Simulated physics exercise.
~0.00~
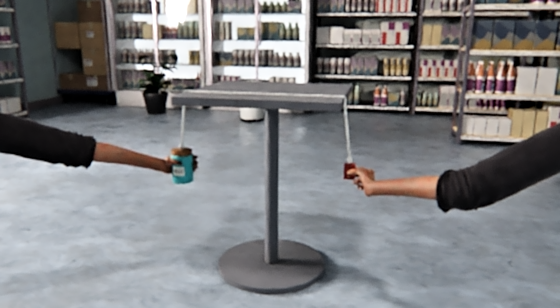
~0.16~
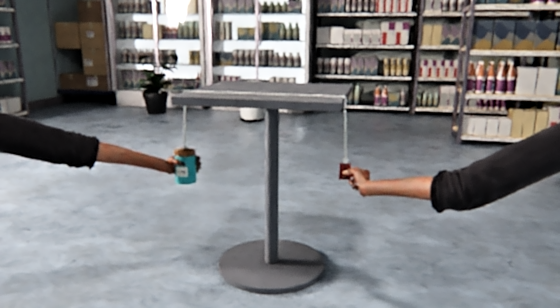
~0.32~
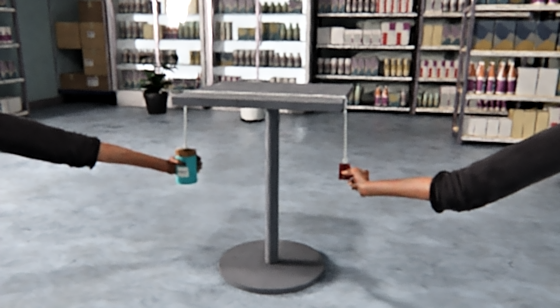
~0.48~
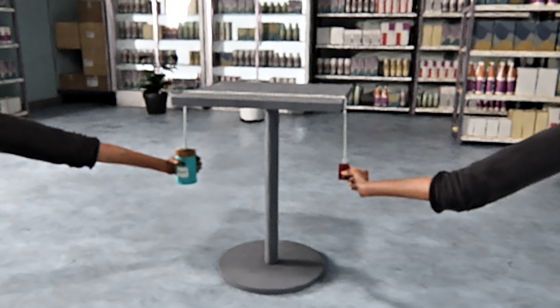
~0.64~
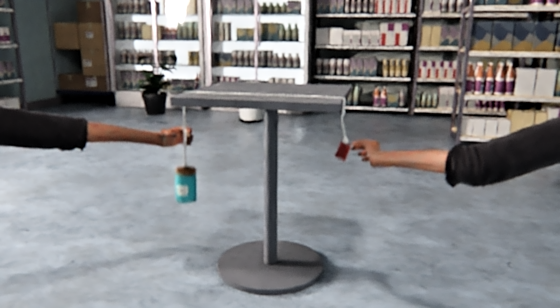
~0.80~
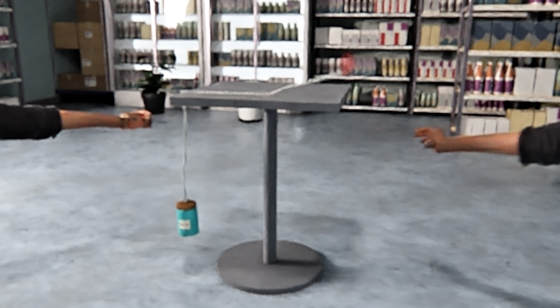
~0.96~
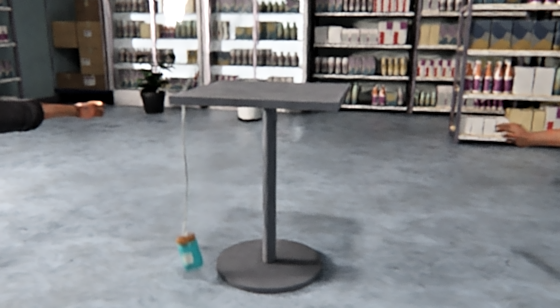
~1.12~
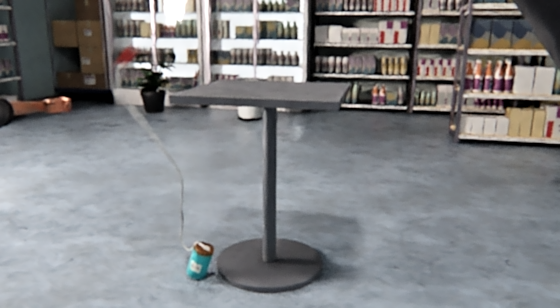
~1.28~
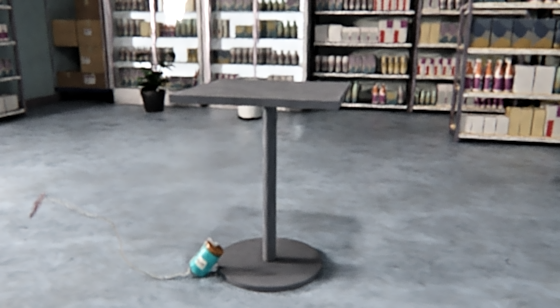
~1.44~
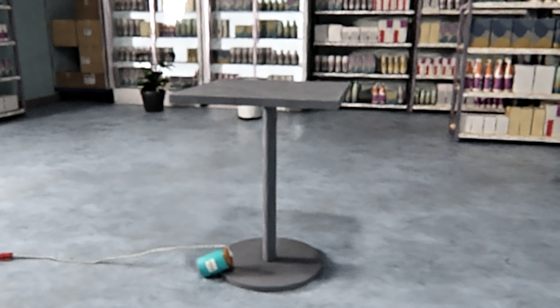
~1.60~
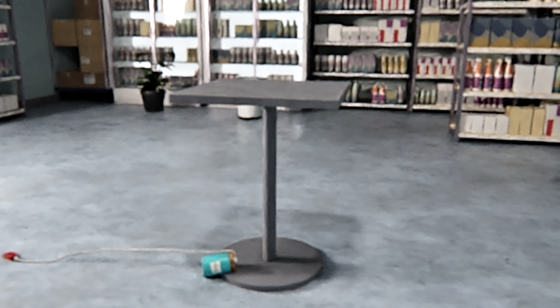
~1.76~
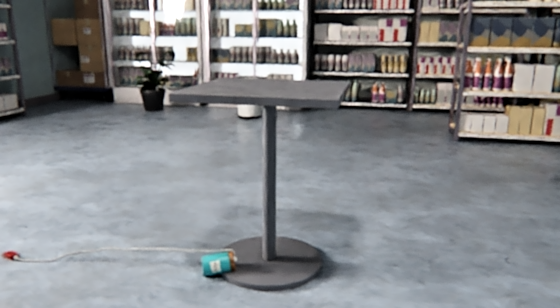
A pale cord lies across a grey side table in a shop, a teal jar tied at its left end and a small reddish matchbox at its right, each held by a hand. After a still moment, both hands let go and draw back. The jar drops on the left, pulling the matchbox up and over the tabletop. As the jar reaches the floor and leans, the cord slips off the left side and the matchbox flies down to the floor. The jar tips onto its side against the round base, and everything rests on the floor.
